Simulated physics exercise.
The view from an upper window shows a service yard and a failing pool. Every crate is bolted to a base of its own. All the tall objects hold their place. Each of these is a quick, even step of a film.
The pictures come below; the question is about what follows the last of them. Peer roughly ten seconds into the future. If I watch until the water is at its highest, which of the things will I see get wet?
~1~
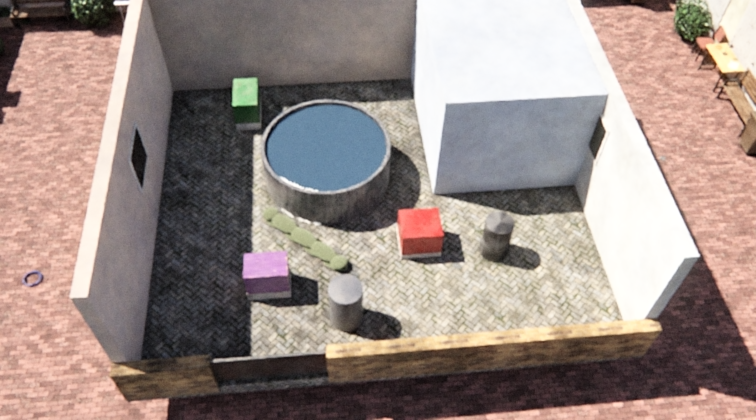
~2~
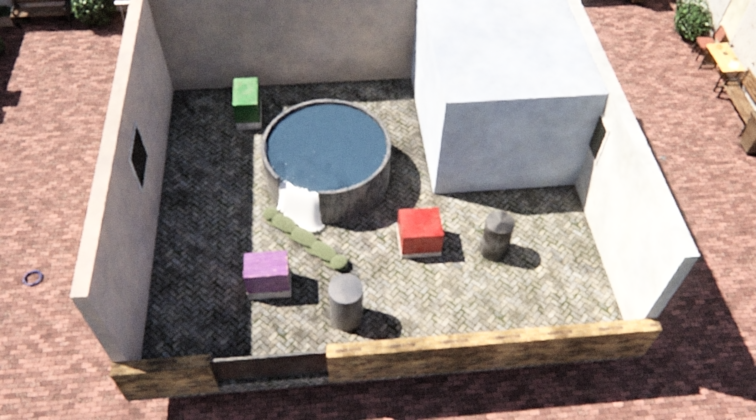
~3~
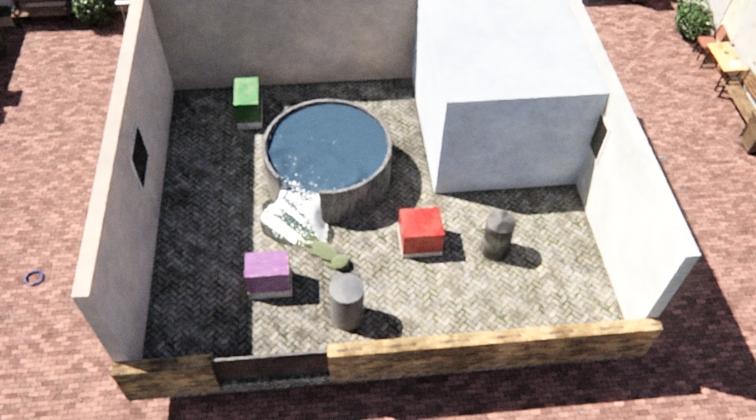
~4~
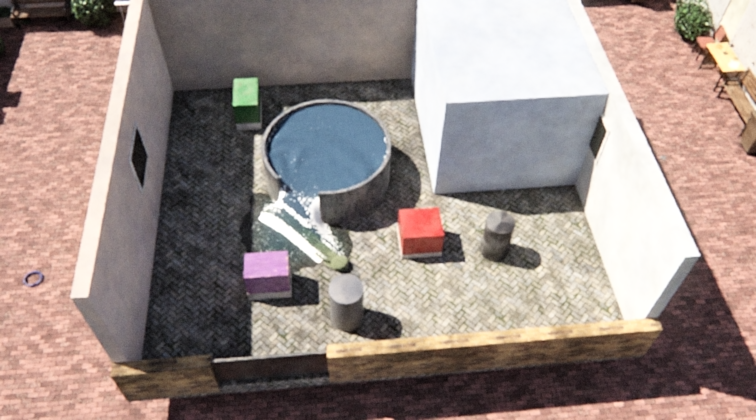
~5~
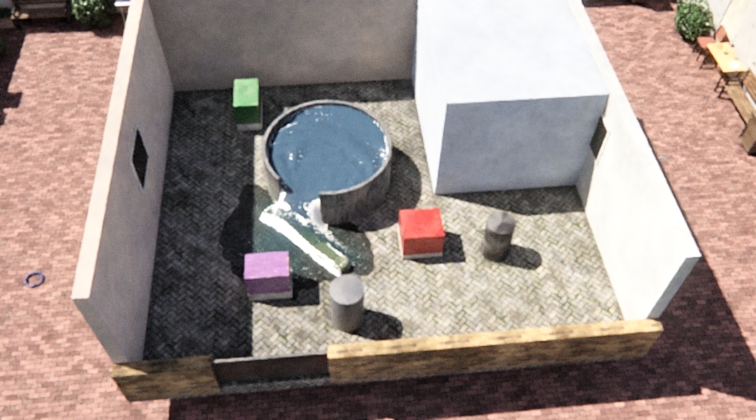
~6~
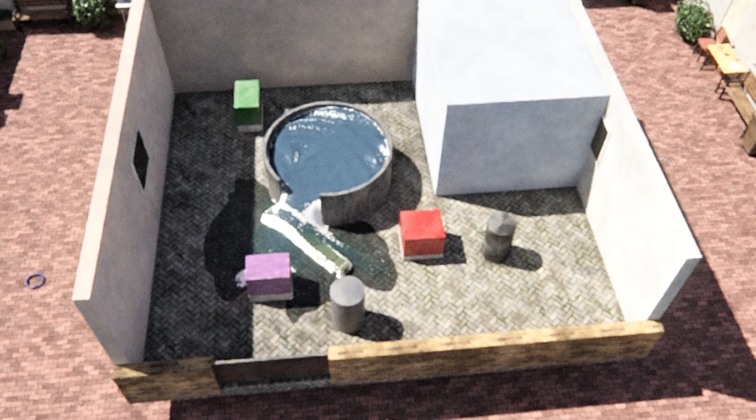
You would see this: The purple crate gets wet; the green crate keeps dry; the red crate gets wet.
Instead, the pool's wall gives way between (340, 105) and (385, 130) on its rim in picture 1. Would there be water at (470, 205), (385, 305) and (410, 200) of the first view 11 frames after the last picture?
One by one, they turn out not soaked, not soaked and drenched.
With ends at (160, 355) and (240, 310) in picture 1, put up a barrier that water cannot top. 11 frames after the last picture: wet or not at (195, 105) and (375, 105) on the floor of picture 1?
As listed: Free of water, no water.
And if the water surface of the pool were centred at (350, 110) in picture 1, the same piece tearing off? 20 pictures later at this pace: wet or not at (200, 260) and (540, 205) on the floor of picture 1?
Submerged, then untouched.
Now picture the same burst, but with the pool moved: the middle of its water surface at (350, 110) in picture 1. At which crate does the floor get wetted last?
I'd go with the green-painted one.
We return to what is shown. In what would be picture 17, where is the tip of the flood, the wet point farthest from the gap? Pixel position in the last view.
The front tops out at about (548, 338).
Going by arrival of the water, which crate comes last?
Note: The green crate.
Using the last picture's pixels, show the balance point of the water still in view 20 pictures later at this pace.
I'd say around (312, 226).
A moment on, water covers 30 % of the floor; the purple crate water round its plinth, the green crate not reached, the red crate water round its plinth.
Next, water covers 50 % of the floor; the purple crate water round its plinth, the green crate not reached, the red crate water round its plinth.
Then, water covers 60 % of the floor; the purple crate water round its plinth, the green crate not reached, the red crate water round its plinth.
Later, water covers 85 % of the floor; the purple crate water round its plinth, the green crate water round its plinth, the red crate water round its plinth.
In the end, water covers 100 % of the floor; the purple crate was topped, the green crate stayed above the water, the red crate was topped.
